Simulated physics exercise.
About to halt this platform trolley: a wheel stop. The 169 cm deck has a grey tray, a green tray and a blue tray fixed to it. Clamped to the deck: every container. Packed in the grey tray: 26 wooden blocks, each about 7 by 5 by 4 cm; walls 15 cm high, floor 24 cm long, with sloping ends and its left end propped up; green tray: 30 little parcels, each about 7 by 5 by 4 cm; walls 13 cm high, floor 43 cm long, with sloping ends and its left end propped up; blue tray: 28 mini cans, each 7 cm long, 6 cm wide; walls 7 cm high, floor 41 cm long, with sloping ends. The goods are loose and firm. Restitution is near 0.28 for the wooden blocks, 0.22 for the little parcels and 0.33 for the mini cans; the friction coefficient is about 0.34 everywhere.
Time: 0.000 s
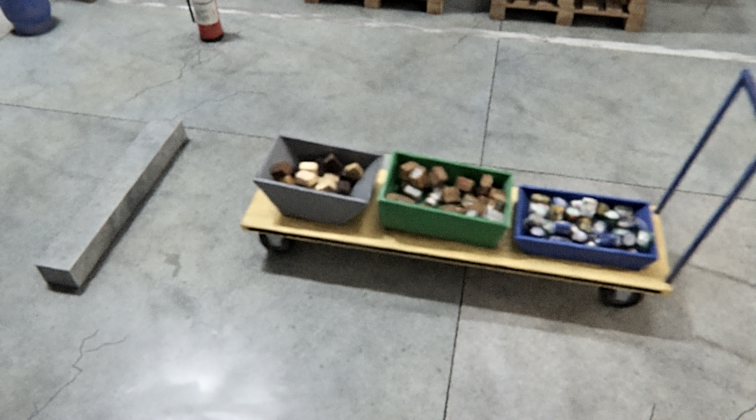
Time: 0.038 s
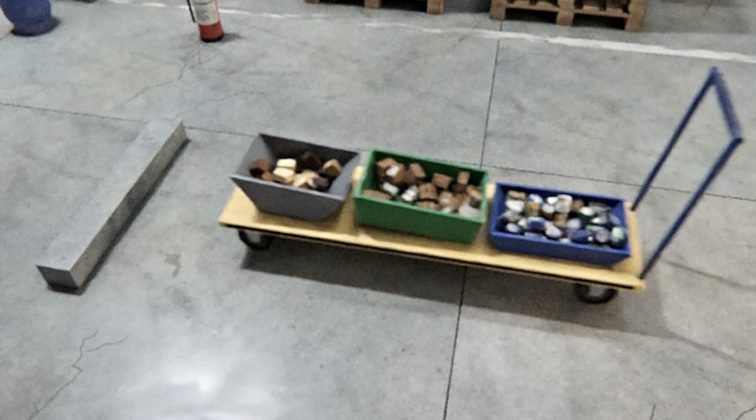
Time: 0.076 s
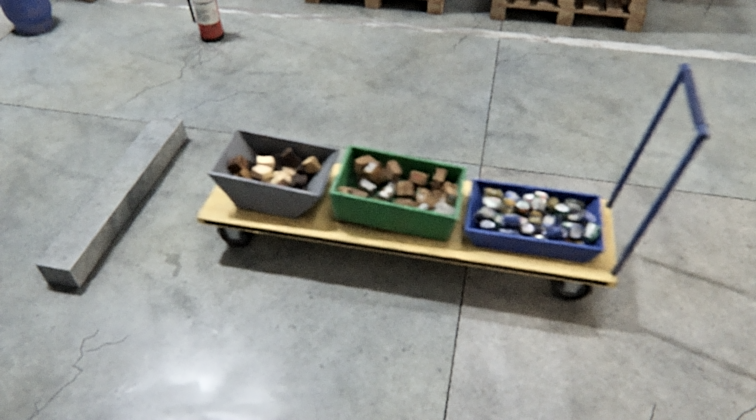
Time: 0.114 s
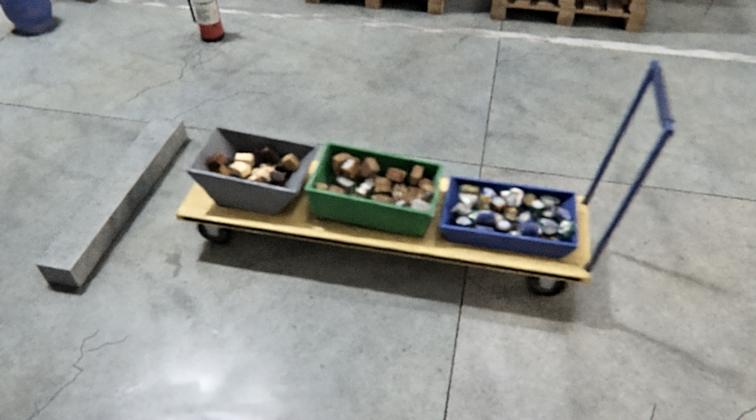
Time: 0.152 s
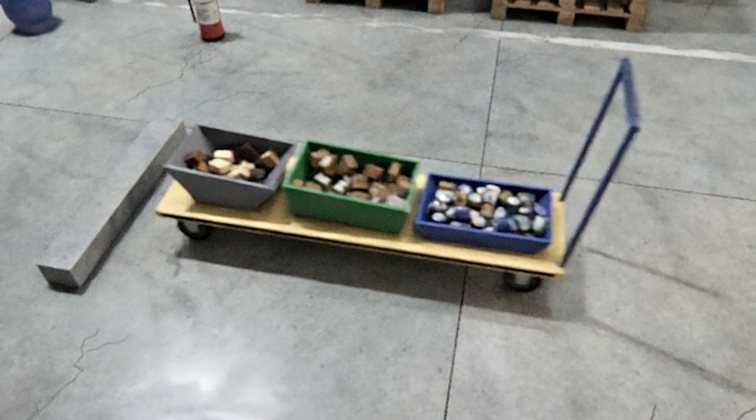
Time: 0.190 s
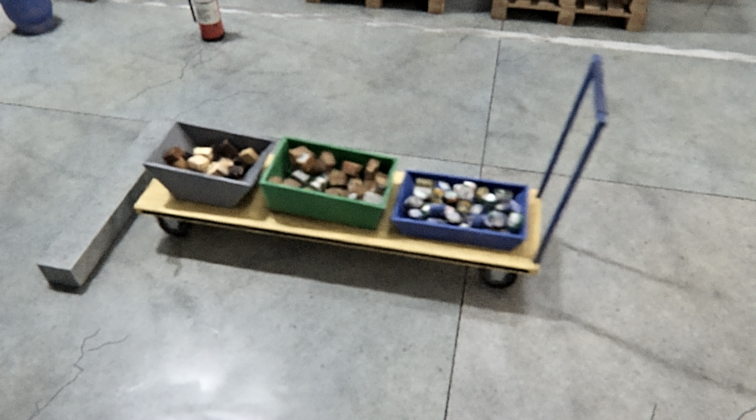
A platform trolley carrying grey, green and blue trays of small items rolls left across the floor.
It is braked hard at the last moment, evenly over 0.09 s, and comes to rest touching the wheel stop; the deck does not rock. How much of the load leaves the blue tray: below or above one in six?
What gets out climbs above a sixth.
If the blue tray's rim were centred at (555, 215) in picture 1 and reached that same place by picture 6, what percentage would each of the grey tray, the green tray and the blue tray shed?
Result - grey tray: 0 per cent; green tray: 0 per cent; blue tray: 0 per cent.
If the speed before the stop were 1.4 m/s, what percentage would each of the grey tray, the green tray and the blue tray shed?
Grey tray 0 %, green tray 0 %, blue tray 0 %.
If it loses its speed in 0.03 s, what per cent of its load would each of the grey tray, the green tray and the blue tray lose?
That way you'd get grey tray at 0, green tray at 0, and blue tray at 20 percent.
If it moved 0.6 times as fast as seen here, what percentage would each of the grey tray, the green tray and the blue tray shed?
Grey tray 0, green tray 0, blue tray 0 per cent.
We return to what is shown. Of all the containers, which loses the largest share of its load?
That's the blue tray.
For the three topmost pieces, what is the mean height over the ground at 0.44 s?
About 42 cm up.
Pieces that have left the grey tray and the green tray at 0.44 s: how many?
Estimate at that time - grey tray 0, green tray 0, give or take.
After 0.22 s, it begins to slow.
After 0.32 s, grey tray 26 in, 0 out, green tray 30 in, 0 out and blue tray 28 in, 0 out.
After 0.44 s, grey tray 26 in, 0 out, green tray 30 in, 0 out and blue tray 25 in, 3 out.
After 0.67 s, grey tray 26 in, 0 out, green tray 30 in, 0 out and blue tray 22 in, 6 out.
Outcome (at 1.17 s), grey tray 26 in, 0 out, green tray 30 in, 0 out and blue tray 21 in, 7 out. Asked share, 7 of 28, 25 per cent.
